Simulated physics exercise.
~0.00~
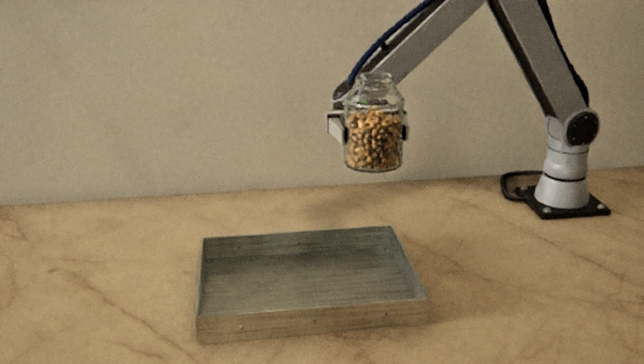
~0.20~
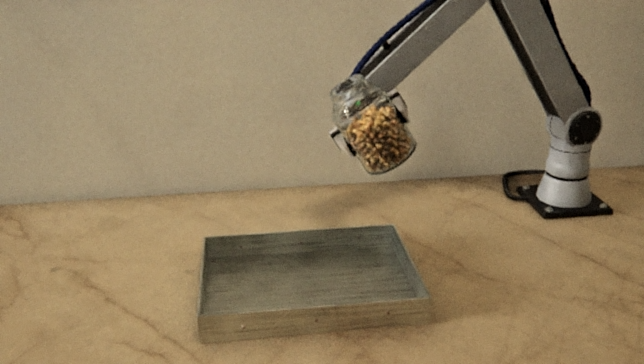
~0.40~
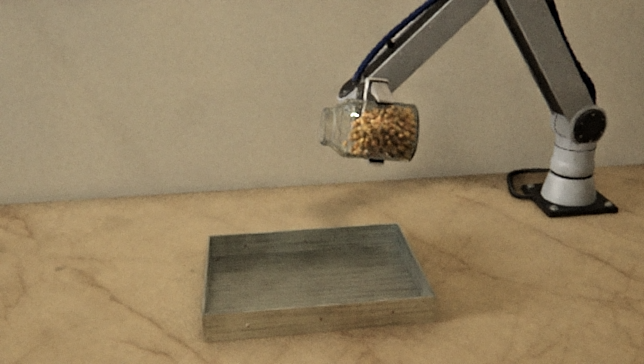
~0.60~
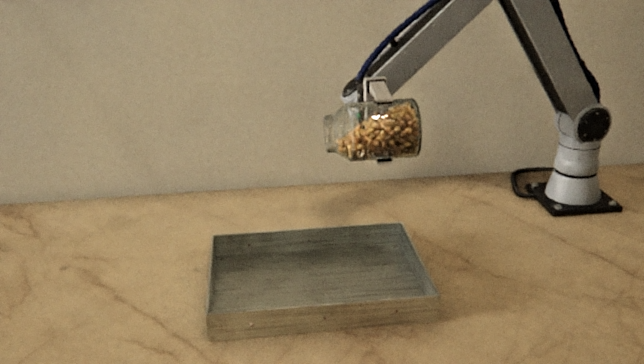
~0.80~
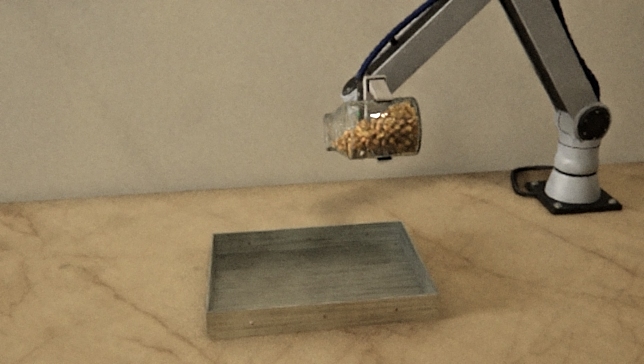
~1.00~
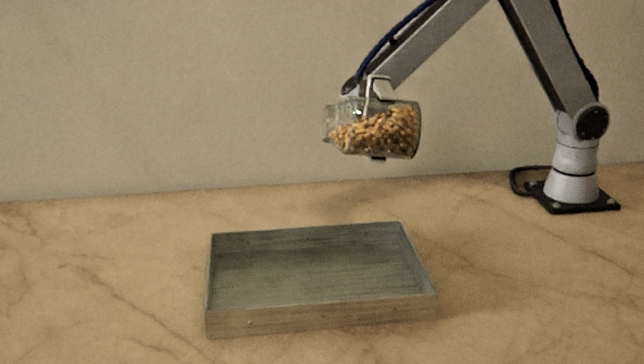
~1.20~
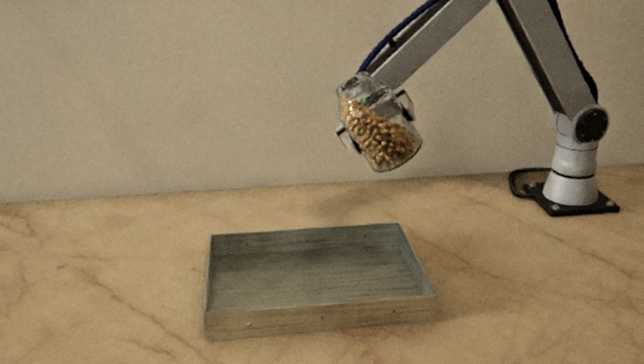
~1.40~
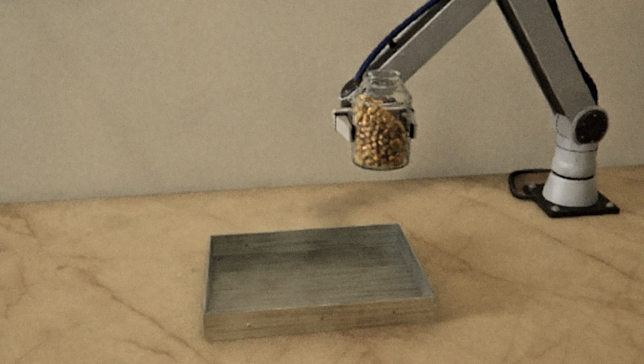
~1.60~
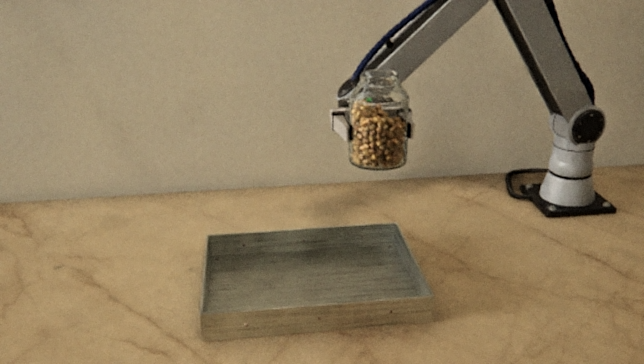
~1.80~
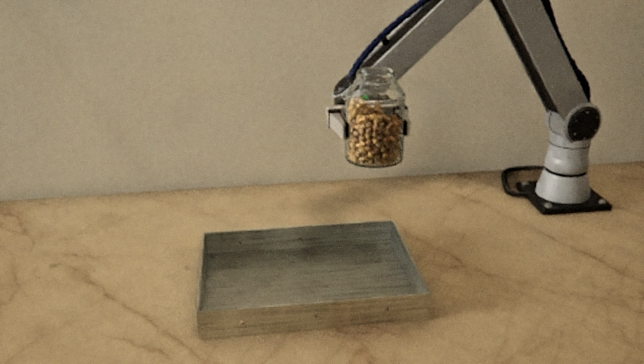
On a marbled tabletop, a robot arm tipping a glass jar of chickpeas sideways above an empty tray, then righting it unspilled.
